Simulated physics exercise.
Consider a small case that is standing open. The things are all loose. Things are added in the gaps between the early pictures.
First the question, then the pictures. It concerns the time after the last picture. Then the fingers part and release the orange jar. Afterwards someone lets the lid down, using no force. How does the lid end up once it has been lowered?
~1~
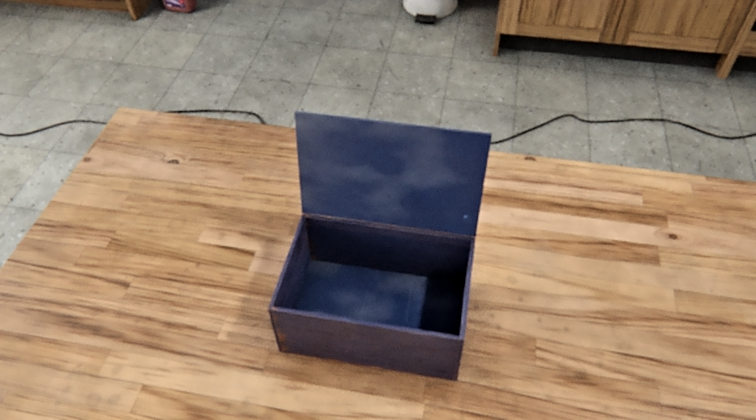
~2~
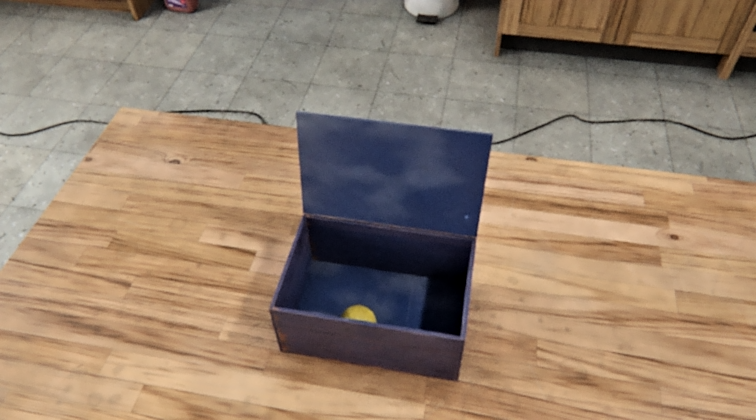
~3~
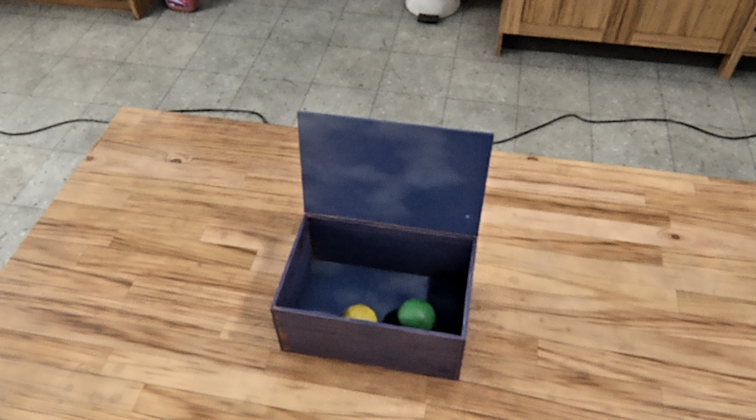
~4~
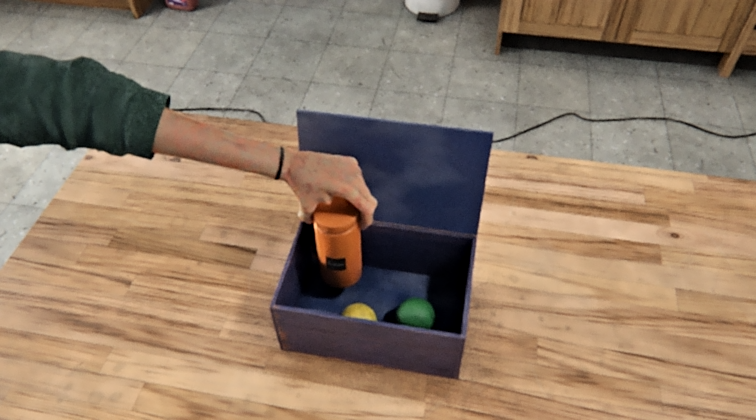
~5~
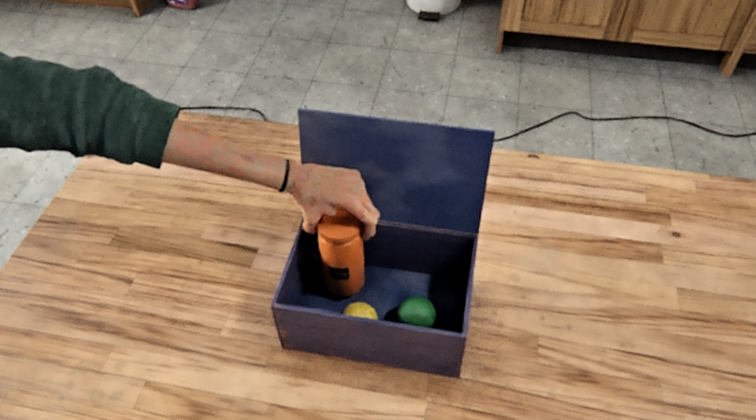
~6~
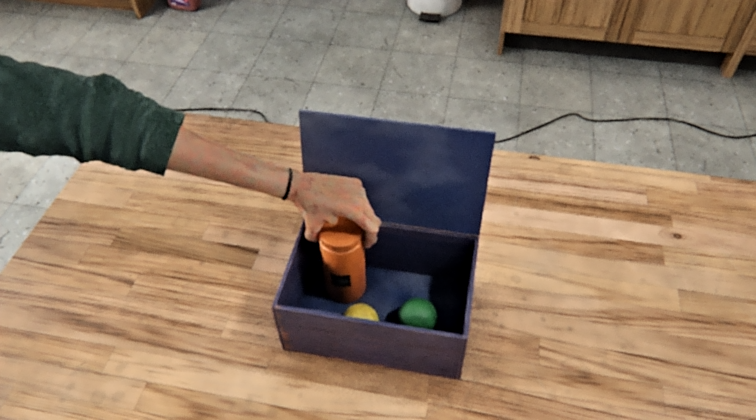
The lid is out of place.
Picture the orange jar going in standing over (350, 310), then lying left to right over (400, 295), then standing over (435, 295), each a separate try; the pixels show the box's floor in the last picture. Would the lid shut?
The lid goes all the way down the first time, goes all the way down the second time and stays partly open the third time.
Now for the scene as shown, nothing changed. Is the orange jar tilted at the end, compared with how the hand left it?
It stays as placed.
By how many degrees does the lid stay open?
Lid angle from rim - close to 55°.
Then, 1.10 s on from there, lid starting down.
Then, 1.50 s on from there, lid 66° above the rim.
Then, 2.70 s on from there, lid 57° above the rim.
Then, 4.50 s on from there, lid 56° above the rim; orange jar turned 3° from how it was put near (343, 261).
In the end, lid 56° above the rim; left askew, orange jar; the other 2 unmoved. At the end, from the last picture's camera, orange jar near (343, 261).
